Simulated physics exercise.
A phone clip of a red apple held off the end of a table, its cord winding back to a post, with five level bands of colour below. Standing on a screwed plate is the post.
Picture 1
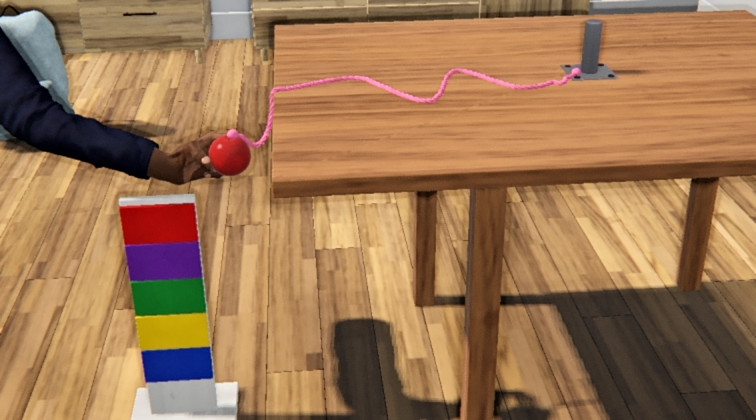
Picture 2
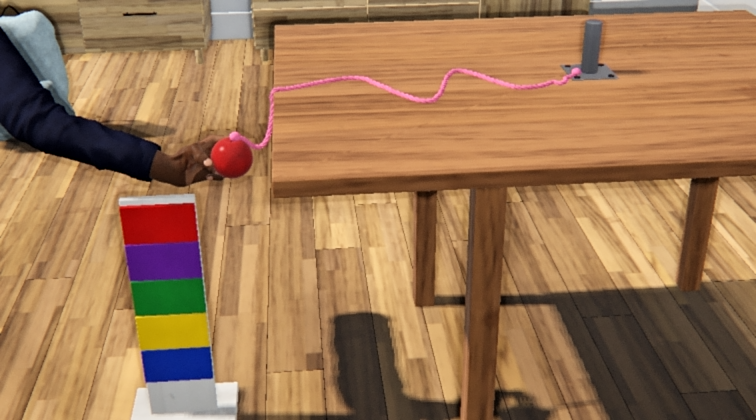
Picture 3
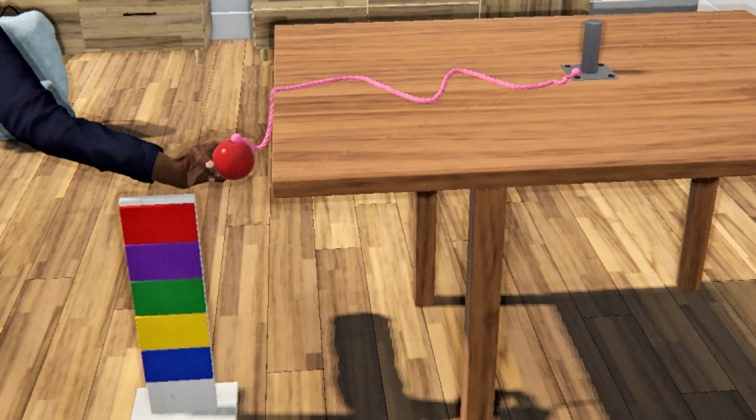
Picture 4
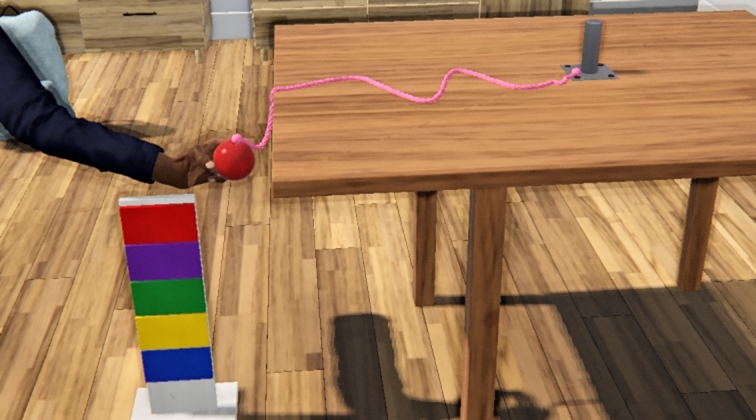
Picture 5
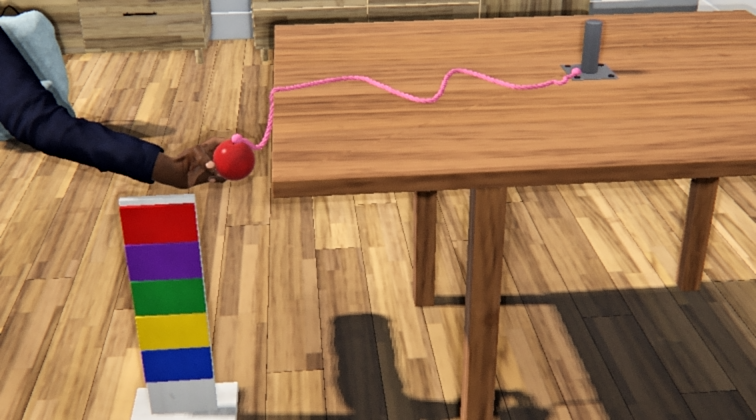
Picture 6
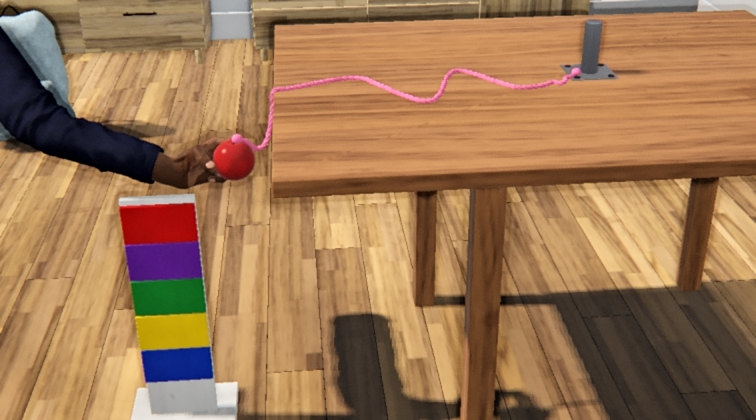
In this clip, a hand at the left holds a red ball-like object beside a wooden table, above a striped colour board, shifting it very slightly down and right before keeping still, while its pink cord winds motionless to a post.
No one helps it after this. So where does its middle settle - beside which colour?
Beside yellow.
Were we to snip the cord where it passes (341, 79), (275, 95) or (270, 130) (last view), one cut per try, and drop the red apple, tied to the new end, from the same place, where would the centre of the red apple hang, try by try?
One spot per try: (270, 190), (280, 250), and (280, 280).
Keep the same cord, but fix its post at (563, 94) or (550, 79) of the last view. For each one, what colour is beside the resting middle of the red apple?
In that order: Blue; blue.
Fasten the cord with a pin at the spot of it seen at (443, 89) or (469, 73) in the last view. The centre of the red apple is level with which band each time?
Results, in sequence: Purple / green.
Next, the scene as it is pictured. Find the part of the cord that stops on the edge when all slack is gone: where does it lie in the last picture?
You'll find it somewhere near (393, 92).
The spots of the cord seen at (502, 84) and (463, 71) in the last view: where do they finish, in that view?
To (472, 80) for the first and to (420, 83) for the second.
Early on, apple near (286, 304); level with yellow.
Midway, apple near (280, 316); level with yellow.
Finally, apple near (291, 319); level with yellow. The cord holds its middle at yellow.
